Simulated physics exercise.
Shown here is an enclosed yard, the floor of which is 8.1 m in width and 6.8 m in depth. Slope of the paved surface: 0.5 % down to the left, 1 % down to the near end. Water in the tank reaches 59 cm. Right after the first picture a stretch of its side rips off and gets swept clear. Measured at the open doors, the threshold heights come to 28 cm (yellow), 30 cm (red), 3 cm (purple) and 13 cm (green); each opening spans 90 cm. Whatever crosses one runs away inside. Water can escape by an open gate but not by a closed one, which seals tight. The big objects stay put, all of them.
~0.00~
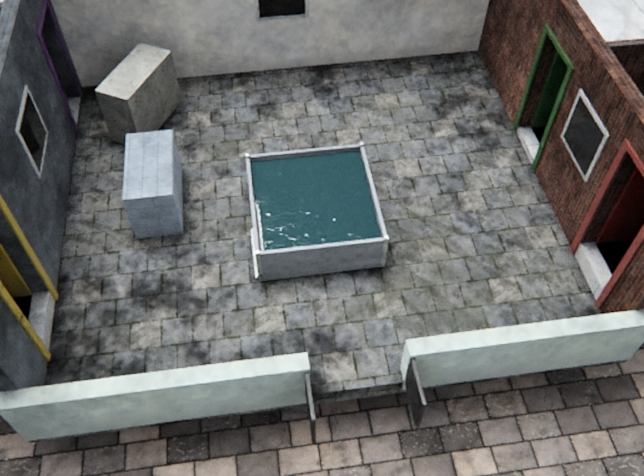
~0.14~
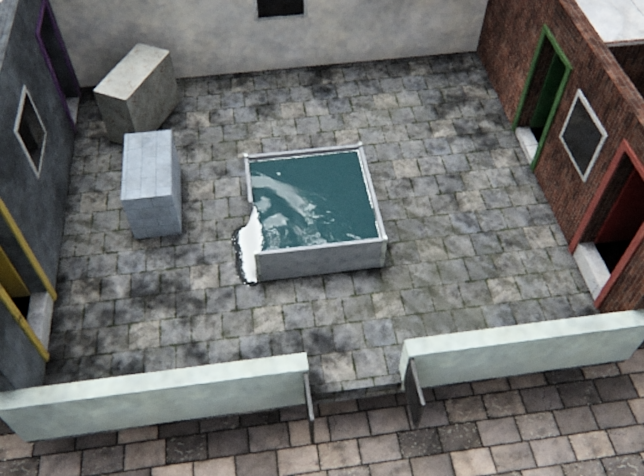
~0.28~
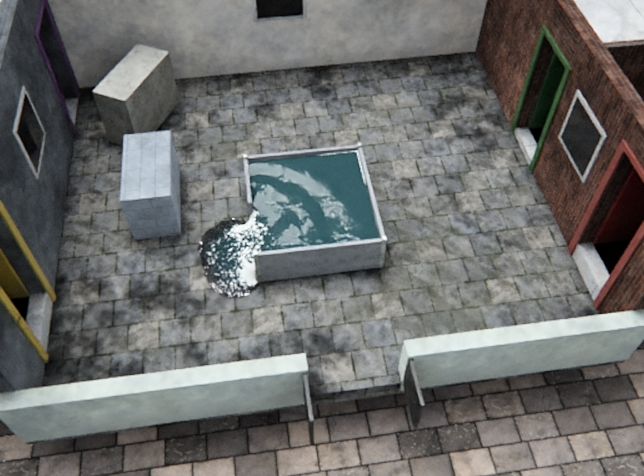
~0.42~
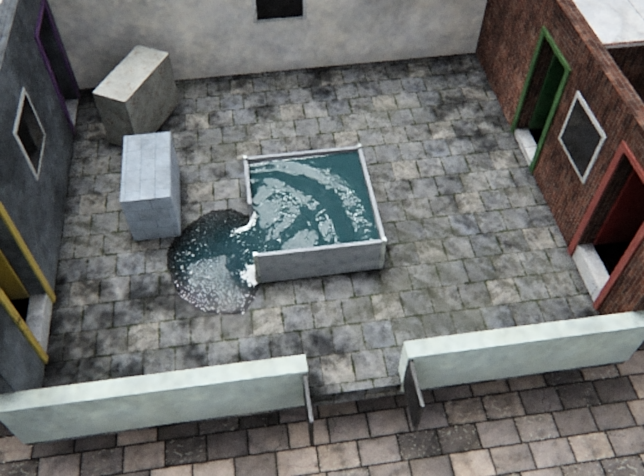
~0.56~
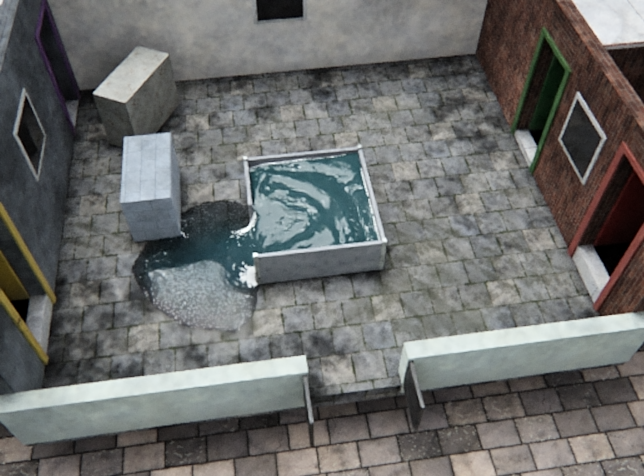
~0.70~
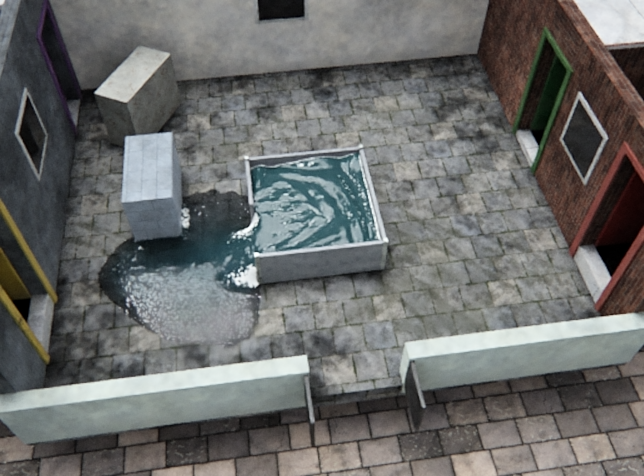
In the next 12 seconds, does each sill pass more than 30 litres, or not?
In order: At the yellow door it looks set to land under the limit; at the red door it looks set to land under the limit; at the purple door it looks set to land over the limit; at the green door it looks set to land under the limit.
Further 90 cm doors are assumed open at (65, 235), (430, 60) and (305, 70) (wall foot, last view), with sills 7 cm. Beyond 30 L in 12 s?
Well, the first is on the high side, the second is on the low side, and the third is on the low side.
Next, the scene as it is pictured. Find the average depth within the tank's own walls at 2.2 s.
Mean depth: Some 33 cm.
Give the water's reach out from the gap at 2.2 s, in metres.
Some 4.0 m out.
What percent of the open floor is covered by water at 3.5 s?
About 30 per cent.
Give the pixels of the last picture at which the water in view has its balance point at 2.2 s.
Centre: Approx. (231, 258) px.
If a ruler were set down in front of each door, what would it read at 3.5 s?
Depths in centimetres - yellow: 22, red: 0, purple: 3, green: 0.
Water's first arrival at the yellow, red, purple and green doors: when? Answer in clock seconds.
So, yellow at 1.1 s, then red at 7.5 s, purple at 3.0 s, and green at 11.0 s.
After 1.4 s water covers 15 % of the floor and is deepest (32 cm) near (245, 261); yellow door 21 cm at the sill, 0 L in, red door not reached, purple door not reached, green door not reached.
After 2.2 s water covers 25 % of the floor and is deepest (40 cm) near (43, 404); yellow door 26 cm at the sill, 0 L in, red door not reached, purple door not reached, green door not reached.
After 3.5 s water covers 30 % of the floor and is deepest (26 cm) near (54, 313); yellow door 22 cm at the sill, 0 L in, red door not reached, purple door 3 cm at the sill, 0 L in, green door not reached.
After 7.0 s water covers 60 % of the floor and is deepest (18 cm) near (41, 417); yellow door 12 cm at the sill, 0 L in, red door not reached, purple door 7 cm at the sill, 11 L in, green door not reached.
After 12.0 s water covers 85 % of the floor and is deepest (10 cm) near (41, 417); yellow door 8 cm at the sill, 0 L in, red door 7 cm at the sill, 0 L in, purple door 6 cm at the sill, 55 L in, green door 2 cm at the sill, 0 L in.
